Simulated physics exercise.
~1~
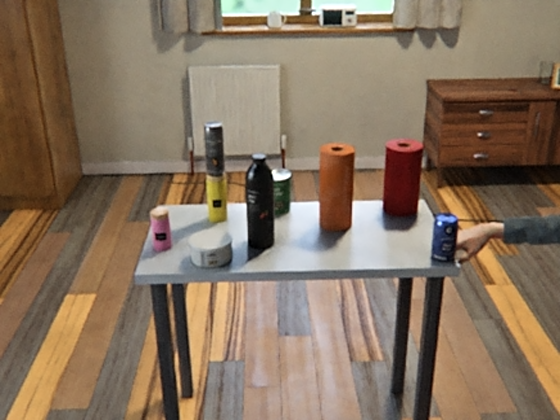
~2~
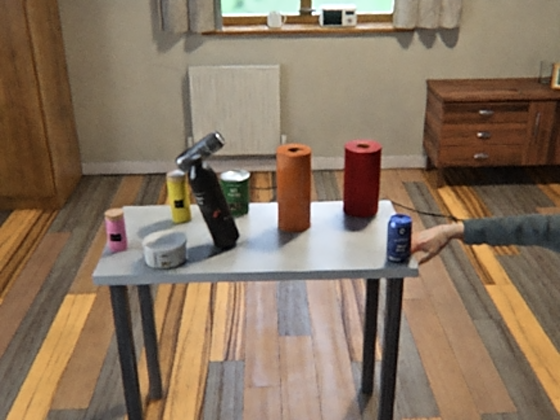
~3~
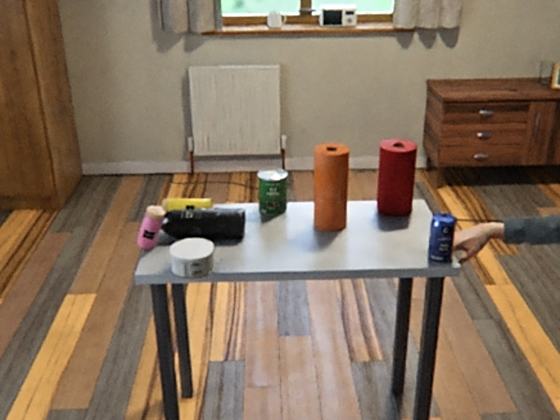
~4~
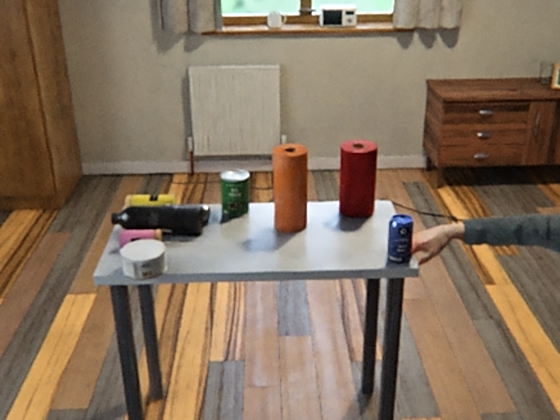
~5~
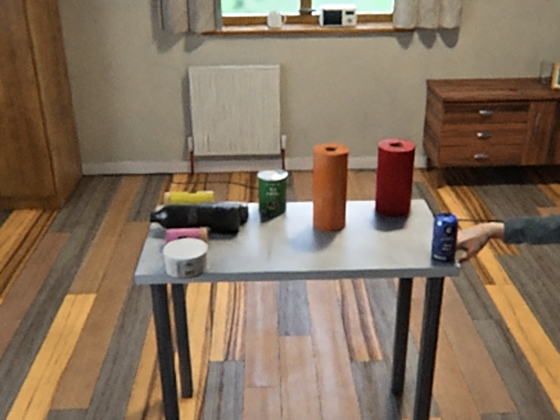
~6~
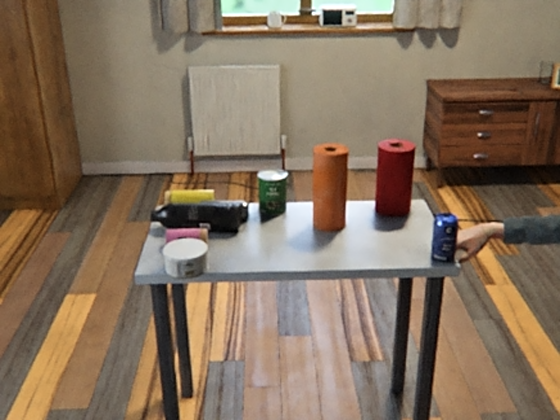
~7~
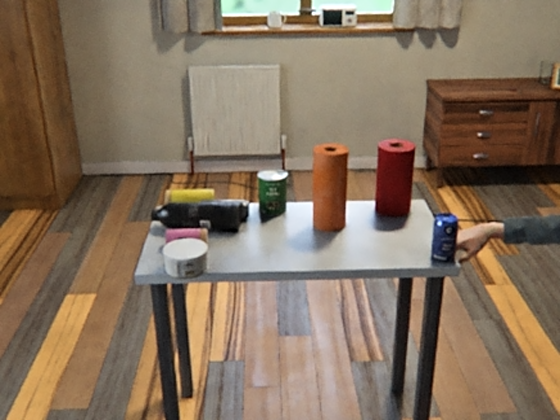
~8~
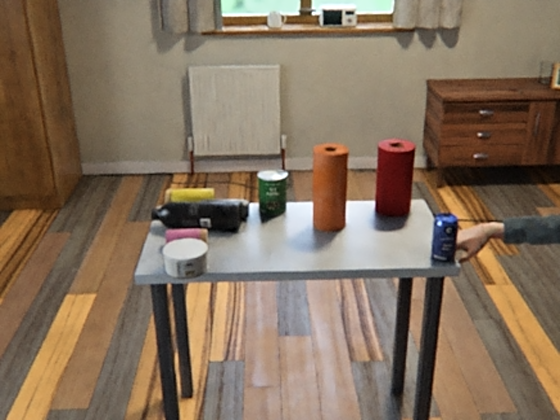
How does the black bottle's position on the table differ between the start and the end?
At the start the black bottle stands upright, but by the end it is lying on its side on the table.
